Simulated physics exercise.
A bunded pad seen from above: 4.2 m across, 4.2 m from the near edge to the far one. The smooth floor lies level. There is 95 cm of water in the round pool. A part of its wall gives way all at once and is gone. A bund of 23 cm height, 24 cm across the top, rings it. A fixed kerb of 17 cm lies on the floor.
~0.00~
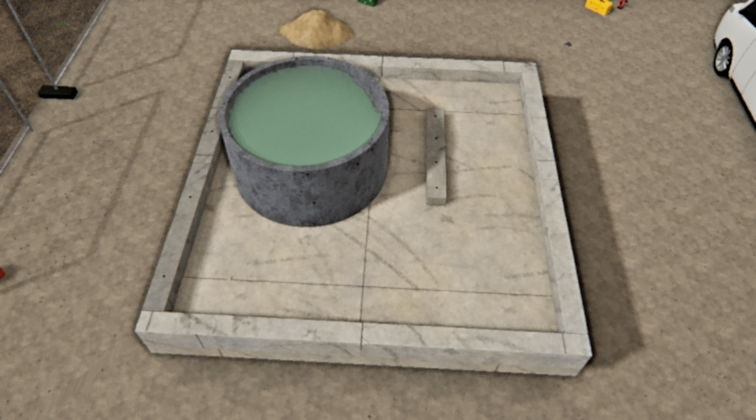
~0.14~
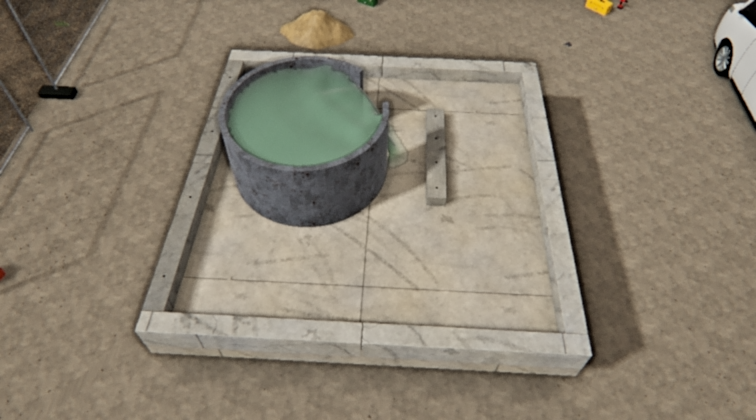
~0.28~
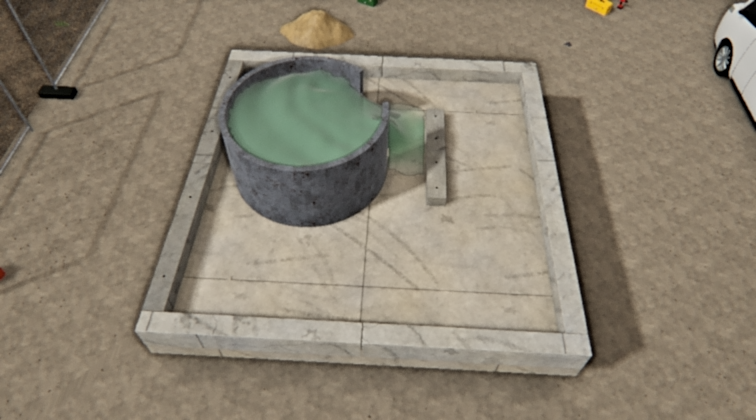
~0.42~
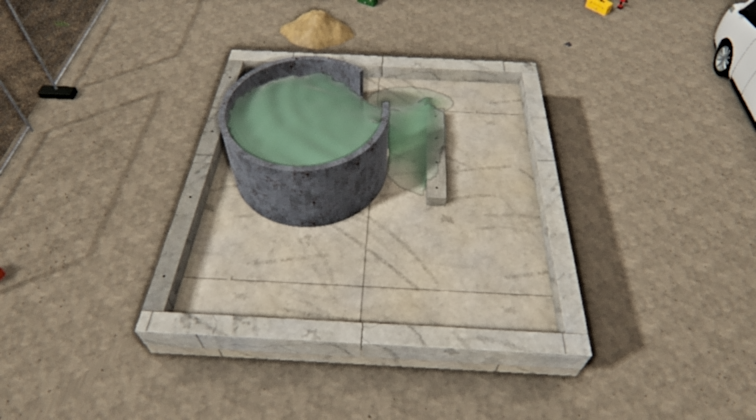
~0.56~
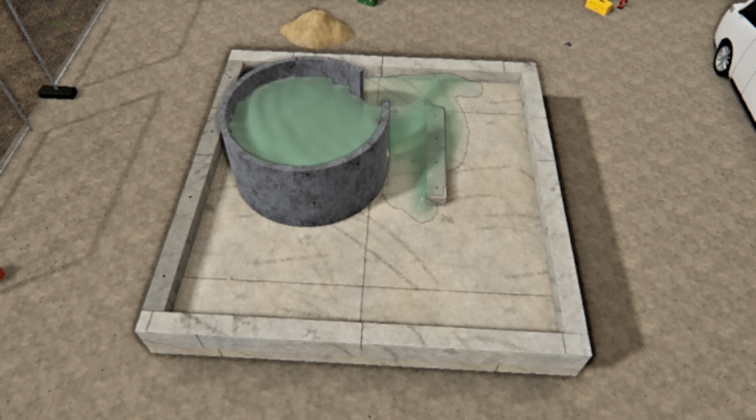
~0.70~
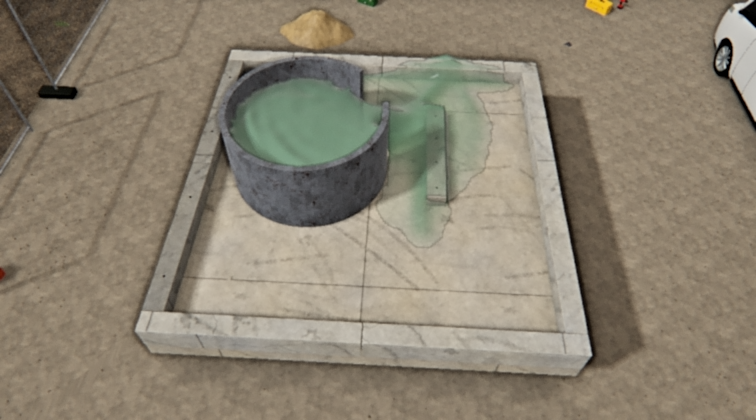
Green water in a round pool lay still until part of the wall on its right vanished, then it poured through the gap, struck a low block and spread around it across the pale walled floor.
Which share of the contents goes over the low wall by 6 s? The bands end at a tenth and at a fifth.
The share over the wall is between a tenth and a fifth.
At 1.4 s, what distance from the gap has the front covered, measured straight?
Some 3.2 m out.
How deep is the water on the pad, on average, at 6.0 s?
About 12 cm.
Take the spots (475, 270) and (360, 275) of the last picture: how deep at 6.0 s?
Roughly 13 and 11 cm, in turn.
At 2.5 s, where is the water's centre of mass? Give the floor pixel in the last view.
Near (377, 161).
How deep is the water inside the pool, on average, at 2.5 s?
Some 44 cm.
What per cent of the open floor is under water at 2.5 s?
Some 75 per cent of it.
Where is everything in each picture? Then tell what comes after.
The first frame shows still water, 95 cm deep, in the round pool at (305, 113).
In the second frame, the front is at (399, 161), 0.5 m from the gap at (374, 126); 0.2 m2 of floor is under water; 95 cm left at the back of the round pool.
In the third frame, water pours out at (374, 127) and has run 0.9 m, to (414, 110); deepest outside 58 cm, 95 cm at the round pool's back.
In the fourth frame, the front is at (442, 98), 1.4 m from the gap at (374, 129); 1.6 m2 of floor is under water; 93 cm left at the back of the round pool.
In the fifth frame, water pours out at (374, 128) and has run 2.0 m, to (473, 83); deepest outside 56 cm, 84 cm at the round pool's back.
In the sixth frame, water pours out at (374, 128) and has run 2.4 m, to (508, 85); deepest outside 59 cm, 75 cm at the round pool's back.
After 1.1 s water covers 40 % of the floor and is deepest (57 cm) near (383, 141); 1 % is over the wall.
After 1.4 s water covers 50 % of the floor and is deepest (62 cm) near (519, 104); 1 % is over the wall.
After 2.5 s water covers 65 % of the floor and is deepest (40 cm) near (517, 88); 10 % is over the wall.
After 4.0 s water covers 80 % of the floor and is deepest (29 cm) near (517, 88); 14 % is over the wall.
After 6.0 s water covers 80 % of the floor and is deepest (24 cm) near (214, 182); 14 % is over the wall.
